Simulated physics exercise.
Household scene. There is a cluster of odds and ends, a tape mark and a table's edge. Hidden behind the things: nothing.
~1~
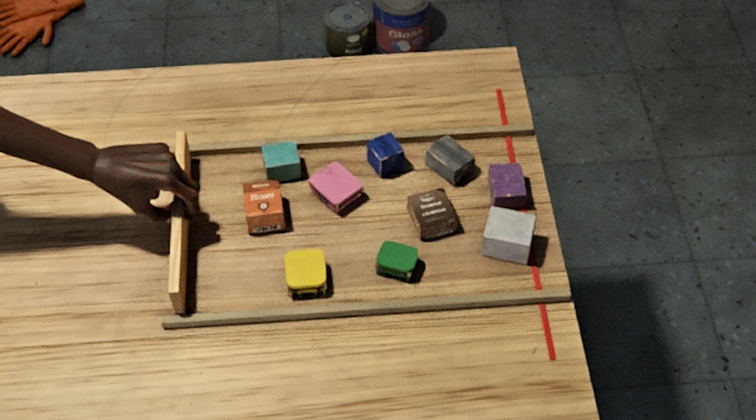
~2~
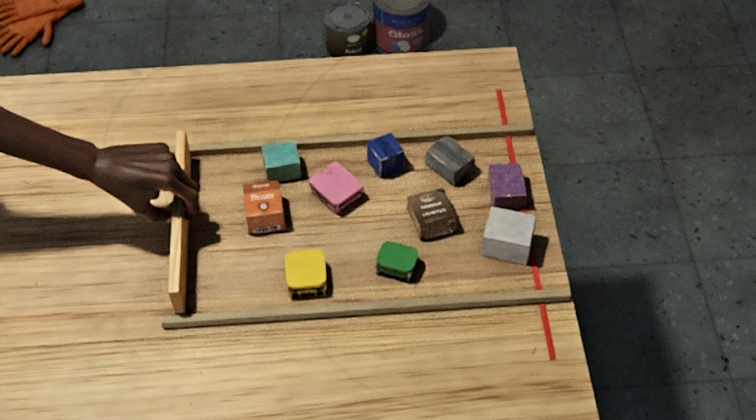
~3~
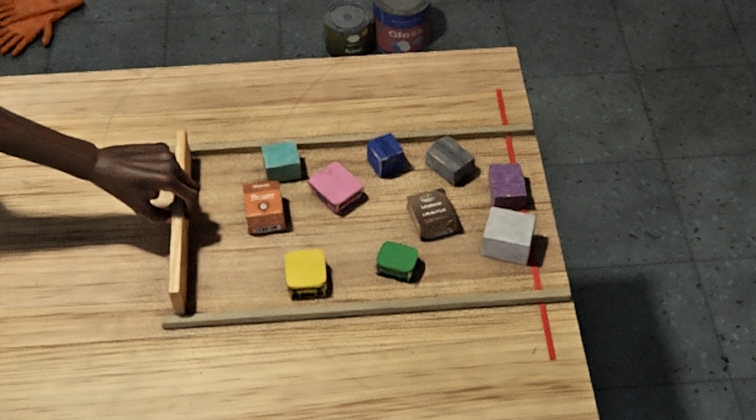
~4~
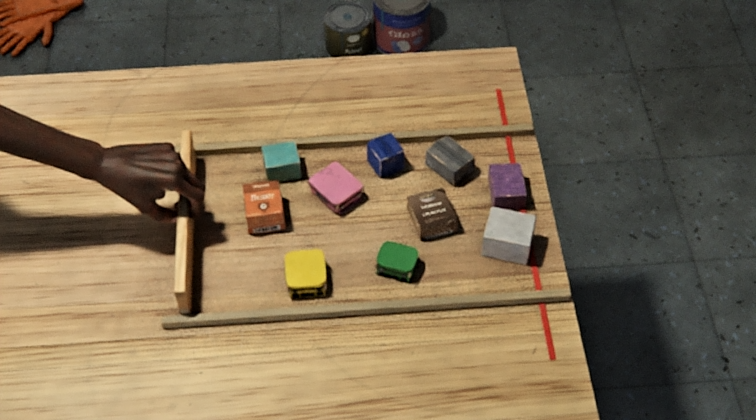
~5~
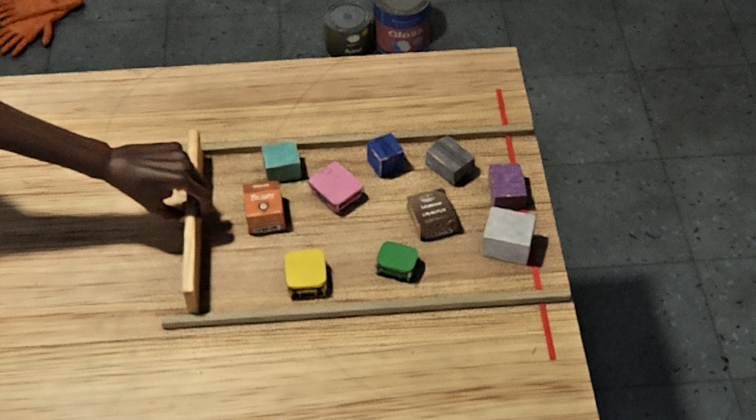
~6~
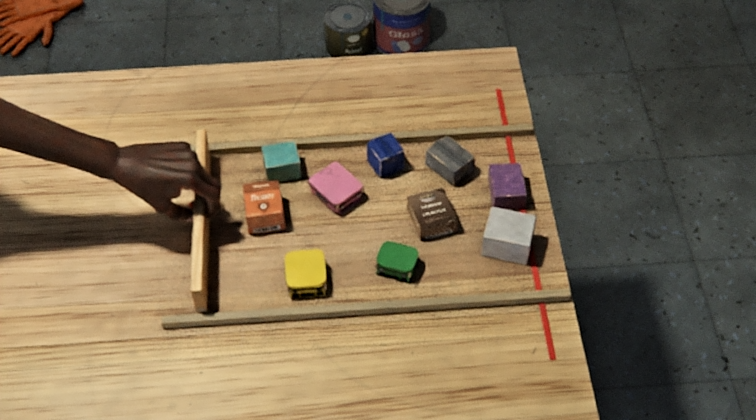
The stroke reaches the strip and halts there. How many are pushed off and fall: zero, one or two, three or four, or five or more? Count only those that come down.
The pieces that topple off will total more than four.
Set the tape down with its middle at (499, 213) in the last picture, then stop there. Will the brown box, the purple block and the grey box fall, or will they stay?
In short: Brown box gone, purple block gone, grey box gone.
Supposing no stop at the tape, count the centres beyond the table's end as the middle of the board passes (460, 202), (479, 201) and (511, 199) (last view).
That makes 2, 3, 7.
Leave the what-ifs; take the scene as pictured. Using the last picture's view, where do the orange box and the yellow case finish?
Final positions - orange box around (542, 198), yellow case around (553, 258).
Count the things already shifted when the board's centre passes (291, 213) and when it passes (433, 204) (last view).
So 4, and at the other place 10.
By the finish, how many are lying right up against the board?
I count 3 of them.
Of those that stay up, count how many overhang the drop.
I count 3 overhanging.
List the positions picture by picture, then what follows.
In the first frame, purple block (507, 186); white block (509, 235); grey box (450, 160); board (181, 220); tape (523, 211).
In the second frame, white block (509, 236); blue box (386, 155).
In the third frame, grey box (450, 160); green case (397, 262).
In the fourth frame, purple block (507, 186); brown box (432, 214).
In the fifth frame, white block (509, 236); turquoise block (282, 162).
In the sixth frame, purple block (507, 186); white block (509, 236); grey box (450, 160); board (202, 219); tape (523, 211).
Soon after, none off yet; purple block at rest near (507, 186); white block at rest near (509, 236); grey box at rest near (450, 160).
In the end, the number that fall off is five or more; gone, pink case, blue box, green case, brown box, grey box, white block and purple block.
